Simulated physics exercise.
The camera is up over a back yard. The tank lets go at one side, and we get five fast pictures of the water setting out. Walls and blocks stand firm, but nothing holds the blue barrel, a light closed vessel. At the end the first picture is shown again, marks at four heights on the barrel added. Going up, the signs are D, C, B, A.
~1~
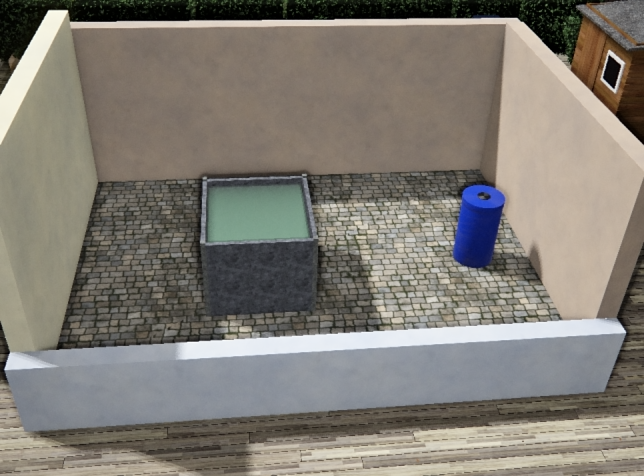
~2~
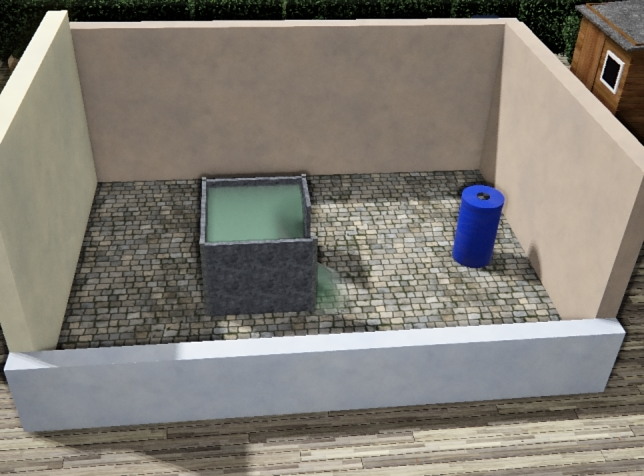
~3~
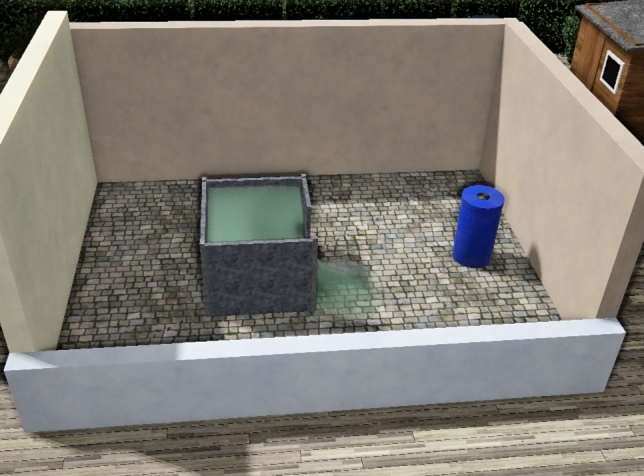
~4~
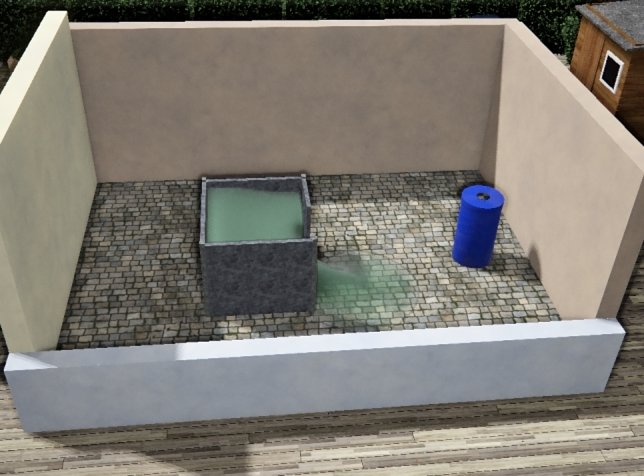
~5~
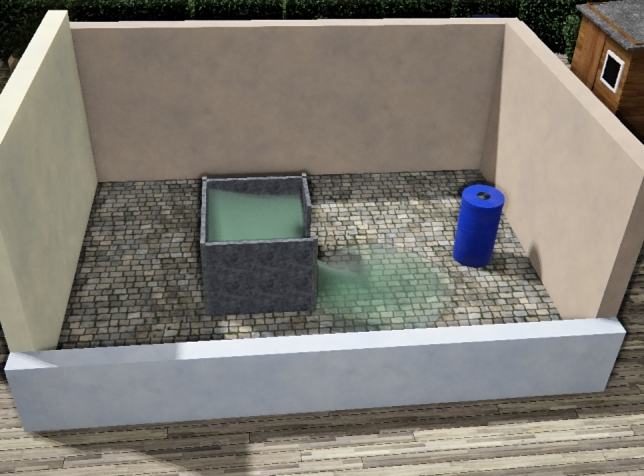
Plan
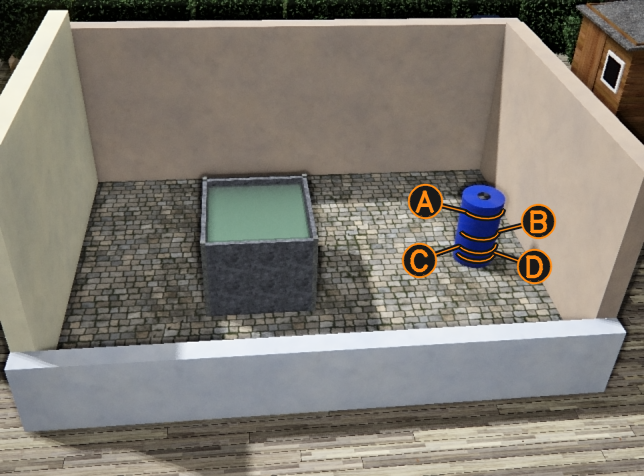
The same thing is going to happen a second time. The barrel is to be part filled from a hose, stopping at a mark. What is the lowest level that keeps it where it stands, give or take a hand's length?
The answer is mark B.
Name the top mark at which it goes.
That is mark C.
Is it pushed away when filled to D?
Yes, that goes wrong.
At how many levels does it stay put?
Two.
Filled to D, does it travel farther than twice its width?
Yes.
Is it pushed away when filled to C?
Yes, that goes wrong.
In orange, A at (488, 218); B at (484, 239); C at (481, 253); D at (479, 261); from the bottom up D, C, B, A.
With A, it does not move.
With B, it does not move.
With C, it is pushed about its own width away.
With D, it is pushed about 5 times its own width away.
